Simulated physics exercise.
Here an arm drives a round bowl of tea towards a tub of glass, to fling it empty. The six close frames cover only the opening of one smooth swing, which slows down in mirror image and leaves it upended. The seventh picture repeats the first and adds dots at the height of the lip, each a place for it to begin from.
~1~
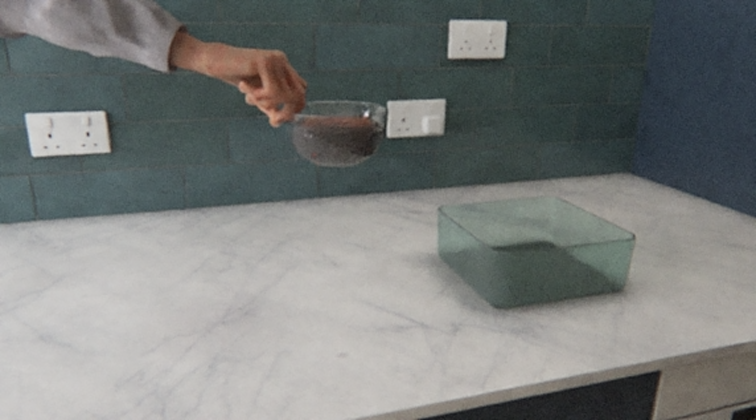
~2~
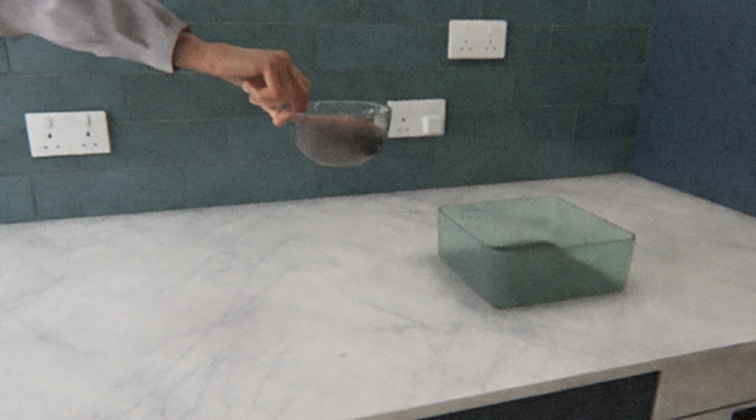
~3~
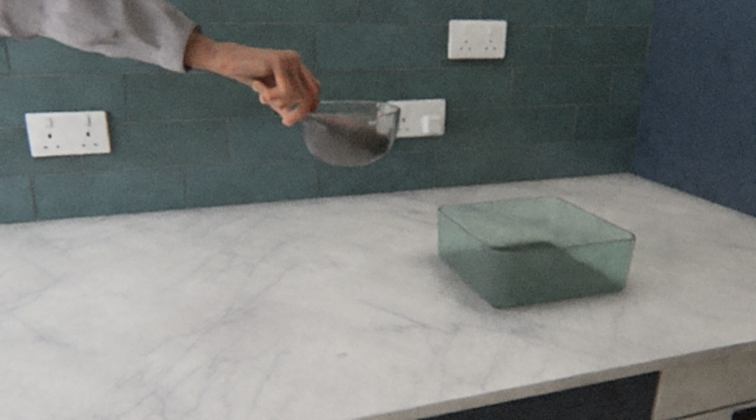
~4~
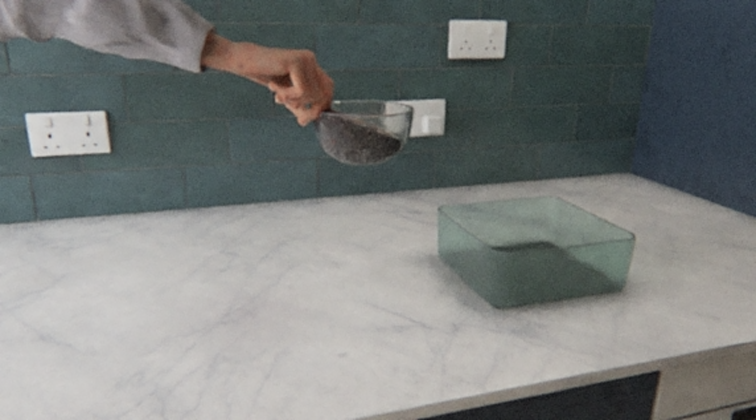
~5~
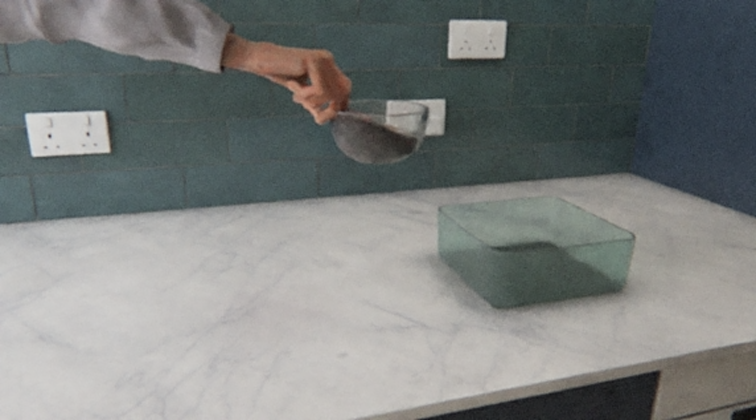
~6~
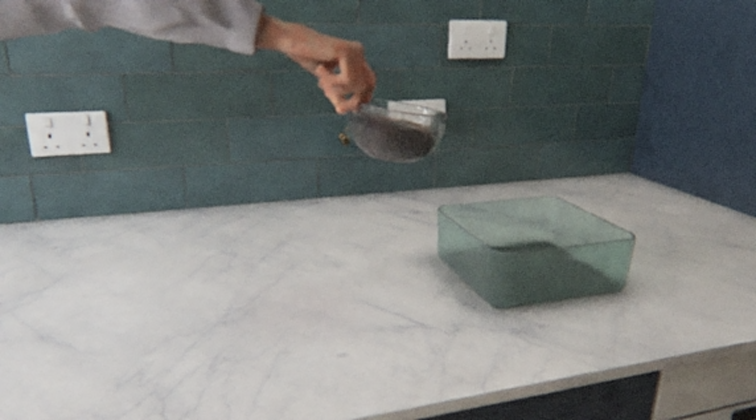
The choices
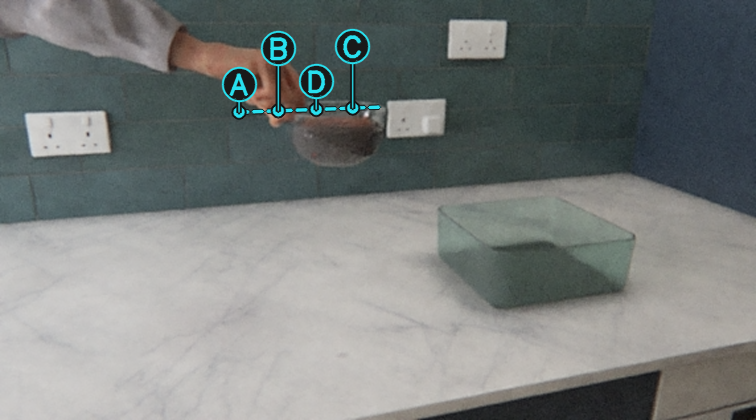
A hand held a clear round bowl of dark tea above a pale marble counter and moved it a short way right, toward a green glass tub, the bowl tilting slightly along the way.
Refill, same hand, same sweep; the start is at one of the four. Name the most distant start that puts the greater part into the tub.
The limit is C.
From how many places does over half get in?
One of them.
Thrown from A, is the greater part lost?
Yes, that goes wrong.
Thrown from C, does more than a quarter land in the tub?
Yes, it does.
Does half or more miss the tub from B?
Yes, that goes wrong.
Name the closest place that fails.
The answer is D.
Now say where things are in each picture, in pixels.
In the first frame, upright, lip at (384, 106); tub from (488, 307) to (622, 287); nothing has left yet.
In the second frame, upright, lip at (387, 106); nothing has left yet.
In the third frame, upright, lip at (396, 106); nothing has left yet.
In the fourth frame, upright, lip at (409, 106); tea is over the rim, down to (316, 109).
In the fifth frame, upright, lip at (424, 105); nothing has left yet.
In the sixth frame, tipped about 9°, lip at (443, 112); nothing has left yet.
On the marked copy, A at (239, 112); B at (278, 110); C at (352, 108); D at (316, 109).
With A, about 0 % lands in the tub, 100 % falls short.
With B, about 0 % lands in the tub, 100 % falls short.
With C, about 63 % lands in the tub, 23 % falls short and 14 % goes beside or beyond.
With D, about 31 % lands in the tub, 64 % falls short and 5 % goes beside or beyond.
